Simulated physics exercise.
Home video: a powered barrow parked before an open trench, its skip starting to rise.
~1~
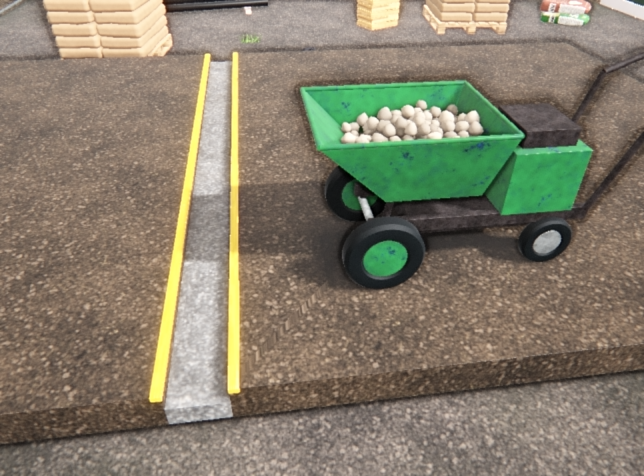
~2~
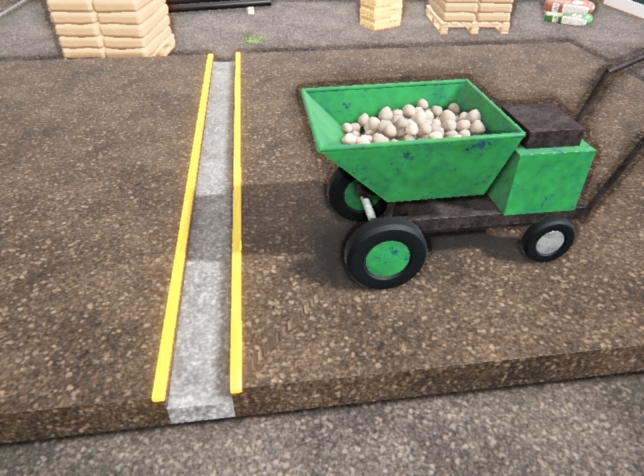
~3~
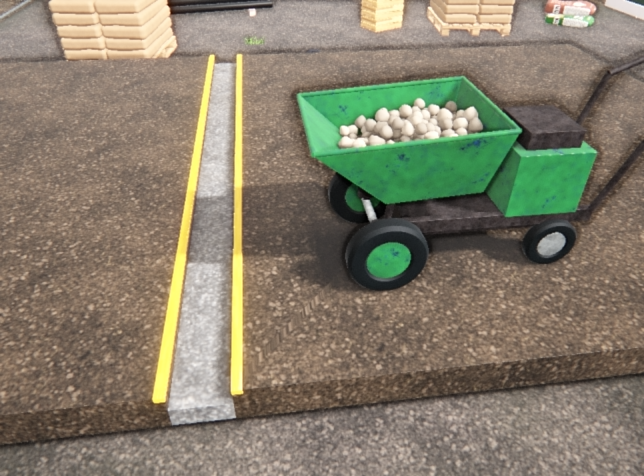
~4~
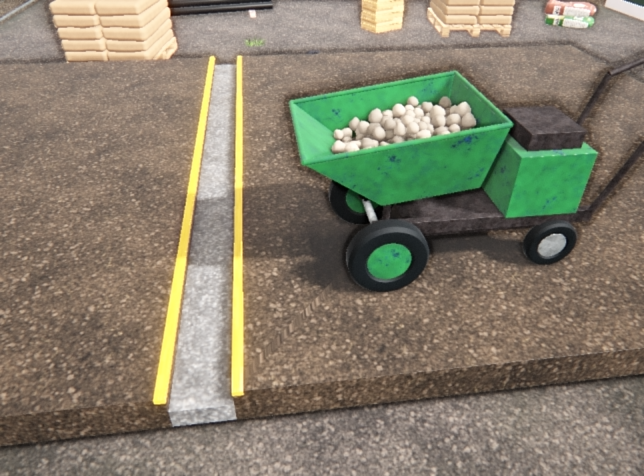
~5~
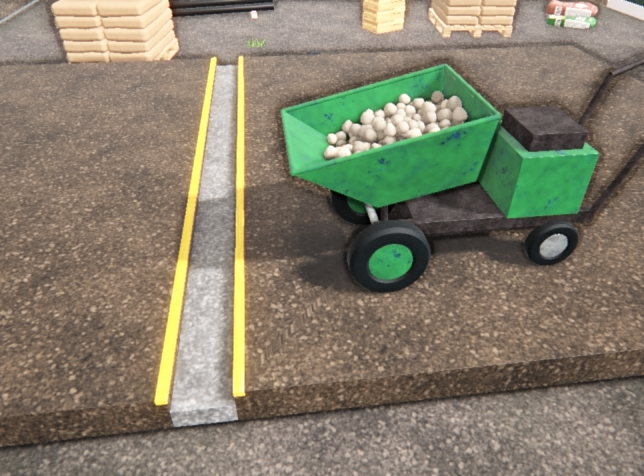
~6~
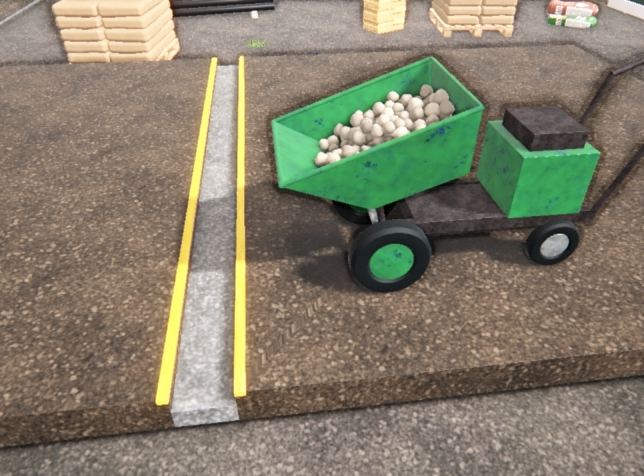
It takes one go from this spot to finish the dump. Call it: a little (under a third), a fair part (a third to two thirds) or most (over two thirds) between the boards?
A fair part.
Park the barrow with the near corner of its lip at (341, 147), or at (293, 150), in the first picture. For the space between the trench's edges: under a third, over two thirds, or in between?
The first stop gives one to two thirds, while the second gives in the middle band.
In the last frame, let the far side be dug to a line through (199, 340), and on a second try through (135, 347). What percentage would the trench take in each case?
30 %, give or take, and then 70 %.
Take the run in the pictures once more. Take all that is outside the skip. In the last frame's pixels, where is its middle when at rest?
(211, 266).
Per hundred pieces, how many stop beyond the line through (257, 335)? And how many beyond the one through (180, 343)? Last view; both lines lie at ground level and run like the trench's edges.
Roughly 70 and 10 %.
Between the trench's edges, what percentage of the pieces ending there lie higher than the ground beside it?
About 30 %.
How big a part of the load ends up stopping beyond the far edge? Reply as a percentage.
My estimate is around 5 percent.
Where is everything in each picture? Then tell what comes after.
In the first picture, lip of the skip near (320, 148), level; top of the load near (422, 137), river pebbles; first edge of the trench near (234, 333); far edge near (164, 340), the trench under half as wide as the skip, and shallow for its width.
In the second picture, lip of the skip near (320, 149), level; top of the load near (424, 125).
In the third picture, lip of the skip near (314, 155), tipped barely; top of the load near (435, 134).
In the fourth picture, lip of the skip near (304, 163), tipped a little; top of the load near (425, 122).
In the fifth picture, lip of the skip near (293, 173), tipped a little; top of the load near (430, 118).
In the sixth picture, lip of the skip near (281, 186), tipped clearly; top of the load near (417, 114); first edge of the trench near (240, 336); far edge near (170, 343).
Shortly afterwards, skip tipped steeply; the whole lot in the skip.
Next, skip tipped right over; near half in the skip; only a few short of the trench; near half in or heaped over the trench; only a few beyond it.
Some moments later, skip tipped right over; near a third in the skip; only a few short of the trench; near two thirds in or heaped over the trench; a little beyond it.
In the end, skip tipped right over; near a third in the skip; only a few short of the trench; near two thirds in or heaped over the trench; a little beyond it.
